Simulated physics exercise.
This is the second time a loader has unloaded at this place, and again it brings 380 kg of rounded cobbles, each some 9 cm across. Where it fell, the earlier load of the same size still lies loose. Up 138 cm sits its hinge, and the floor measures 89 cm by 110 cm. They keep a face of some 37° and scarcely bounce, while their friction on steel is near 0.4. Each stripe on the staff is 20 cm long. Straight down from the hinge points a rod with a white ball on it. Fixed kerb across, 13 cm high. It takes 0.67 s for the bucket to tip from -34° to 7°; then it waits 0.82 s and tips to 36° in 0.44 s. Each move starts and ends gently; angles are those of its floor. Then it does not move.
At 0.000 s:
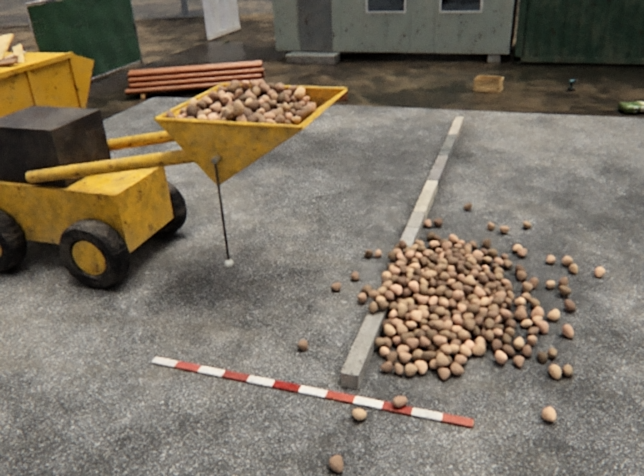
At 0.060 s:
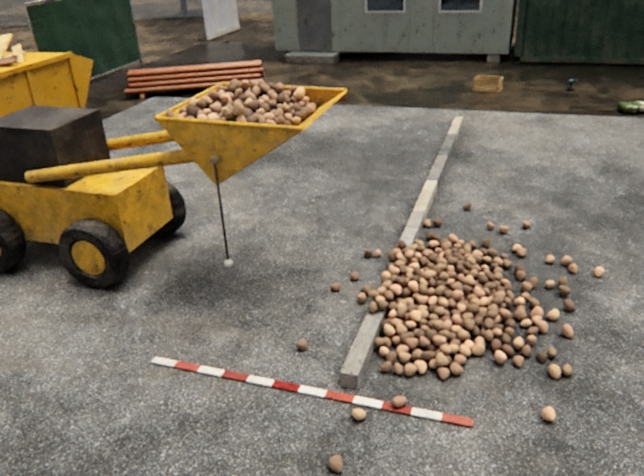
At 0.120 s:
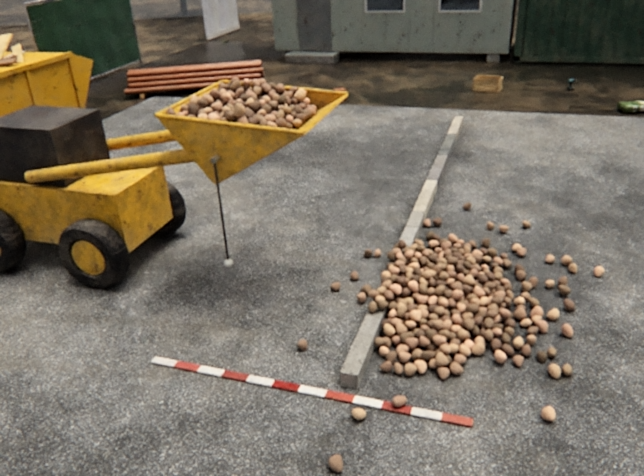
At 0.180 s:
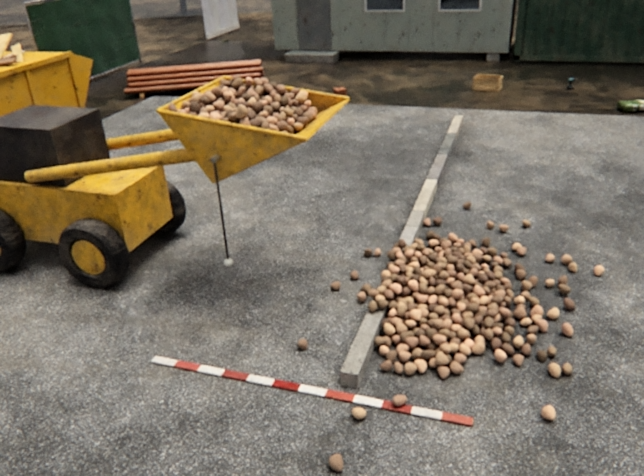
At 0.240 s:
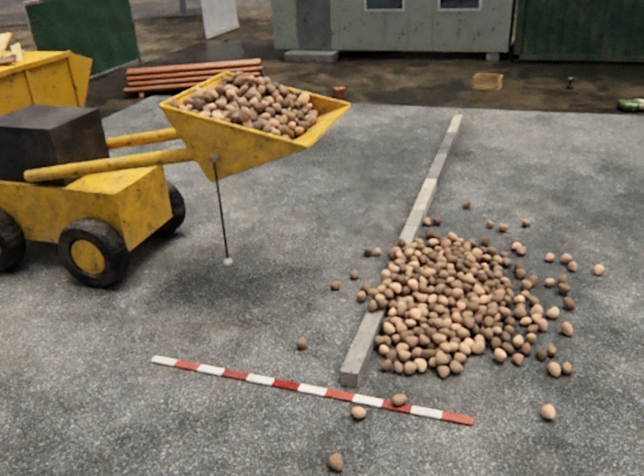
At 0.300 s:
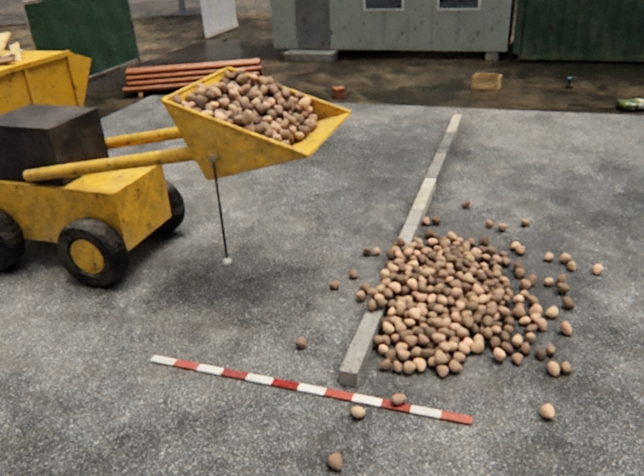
A yellow wheeled loader with a black block on its back holds a bucket of brown and tan rounded stones at left, seen from above in a workshop-like space with a grey floor. A loose heap of similar stones lies at right beside a pale kerb, with a red-and-white staff in front. The bucket slowly tilts forward, its stones shifting slightly, while the camera stays still.
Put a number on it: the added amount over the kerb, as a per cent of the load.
9 percent, roughly.
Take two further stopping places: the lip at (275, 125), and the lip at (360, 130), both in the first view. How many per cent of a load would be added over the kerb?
0 % and 65 %.
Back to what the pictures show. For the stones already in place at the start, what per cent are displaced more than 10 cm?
About 0 %.
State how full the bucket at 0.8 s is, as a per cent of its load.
Roughly 100 per cent of its load.
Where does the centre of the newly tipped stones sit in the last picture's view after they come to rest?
(358, 276).
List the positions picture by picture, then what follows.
In the first picture, lip at (303, 128), floor tilted -34°, highest stones at (257, 87). The earlier load is highest near (409, 268), 23 cm above ground level, 6 % on this side of the kerb, 94 % over the kerb.
In the second picture, lip at (303, 129), floor tilted -33°, highest stones at (252, 86); the stones move at 0.1 m/s on average.
In the third picture, the bucket is at -31°, its lip at (304, 133); the top of the load is at (244, 87); the stones move at 0.2 m/s on average.
In the fourth picture, the bucket is at -27°, its lip at (307, 139); the top of the load is at (241, 85); the stones move at 0.3 m/s on average.
In the fifth picture, the bucket is at -22°, its lip at (308, 147); the top of the load is at (237, 83); the stones move at 0.4 m/s on average.
In the sixth picture, the bucket is at -17°, its lip at (309, 156); the top of the load is at (238, 80); the stones move at 0.4 m/s on average.
After 0.5 s the floor is at 0°; in per cent of one load, 100 in the bucket, 6 on this side of the kerb, 94 over the kerb; the foremost stones are at (613, 314).
After 0.8 s the floor is at 7°; in per cent of one load, 100 in the bucket, 6 on this side of the kerb, 94 over the kerb; the foremost stones are at (613, 314).
After 2.4 s the floor is at 36°; in per cent of one load, 21 in the bucket, 83 on this side of the kerb, 96 over the kerb; the foremost stones are at (613, 314).
After 5.0 s the floor is at 36°; in per cent of one load, 0 in the bucket, 97 on this side of the kerb, 103 over the kerb; the foremost stones are at (613, 314). Net gain over the kerb, 9.
